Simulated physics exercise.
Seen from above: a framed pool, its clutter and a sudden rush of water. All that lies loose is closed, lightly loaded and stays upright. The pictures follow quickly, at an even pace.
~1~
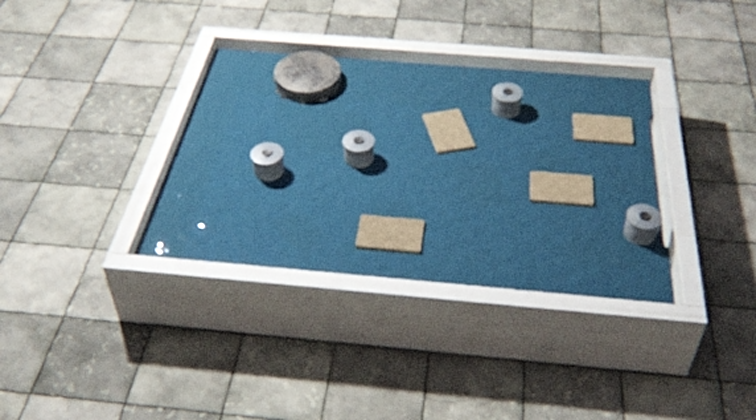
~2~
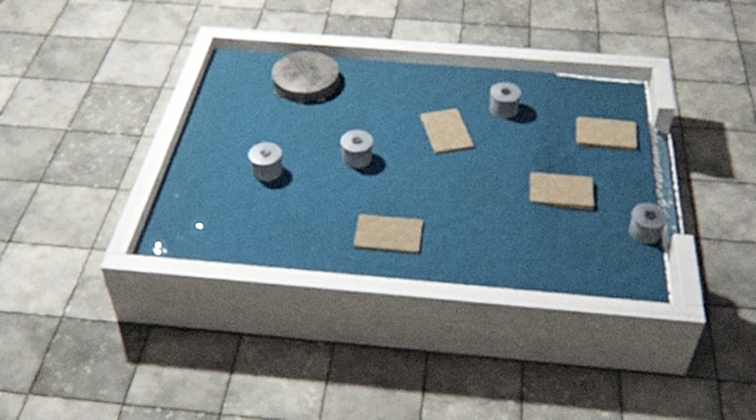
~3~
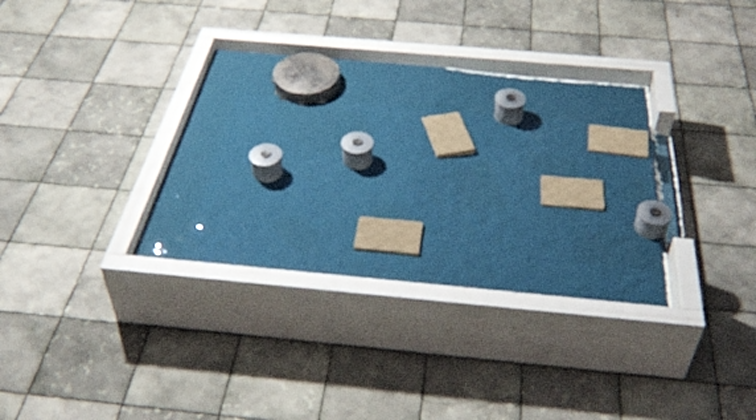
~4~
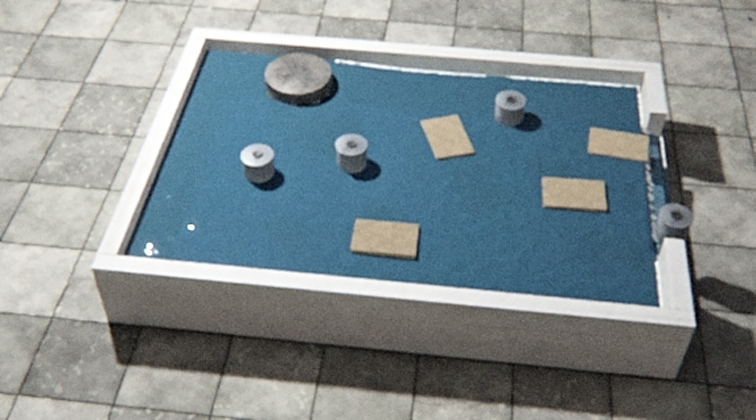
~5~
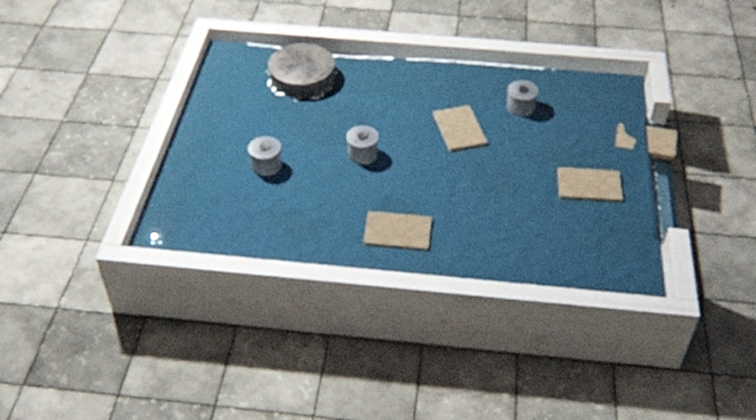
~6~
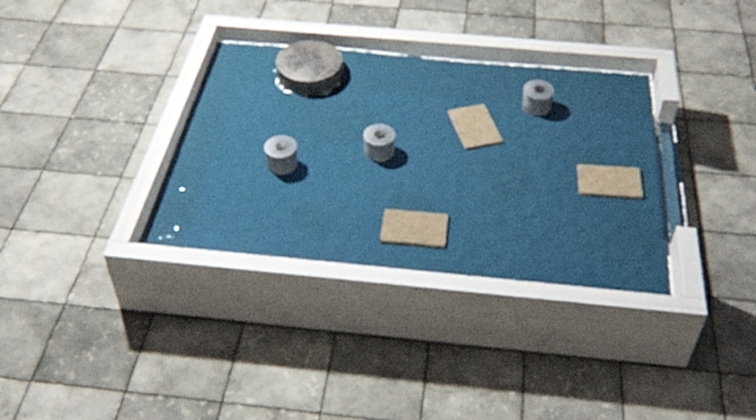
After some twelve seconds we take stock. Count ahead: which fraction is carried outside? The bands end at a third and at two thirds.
It is between one and two thirds.
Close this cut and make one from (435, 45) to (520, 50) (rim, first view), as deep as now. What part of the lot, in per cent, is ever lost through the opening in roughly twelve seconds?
I make it 10 per cent.
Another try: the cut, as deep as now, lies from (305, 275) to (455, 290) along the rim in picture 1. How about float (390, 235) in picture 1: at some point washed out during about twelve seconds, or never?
Verdict: Through.
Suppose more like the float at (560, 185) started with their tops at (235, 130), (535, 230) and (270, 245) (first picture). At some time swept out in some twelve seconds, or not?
In that order: Stays, washed out, still in.
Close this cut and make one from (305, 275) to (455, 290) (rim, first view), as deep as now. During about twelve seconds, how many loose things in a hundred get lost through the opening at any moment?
Close to 10 %.
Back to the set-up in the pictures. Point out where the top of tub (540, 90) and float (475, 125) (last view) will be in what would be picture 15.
Around (585, 103) and (514, 134).
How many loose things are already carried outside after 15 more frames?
That makes 3.
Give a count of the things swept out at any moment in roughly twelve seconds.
It comes to 3.
A moment on, 2 of 8 are out; 6 afloat.
Next, 3 of 8 are out; 5 afloat.
Later, 3 of 8 are out; 5 afloat.
In the end, 3 of 8 are out; 5 afloat.
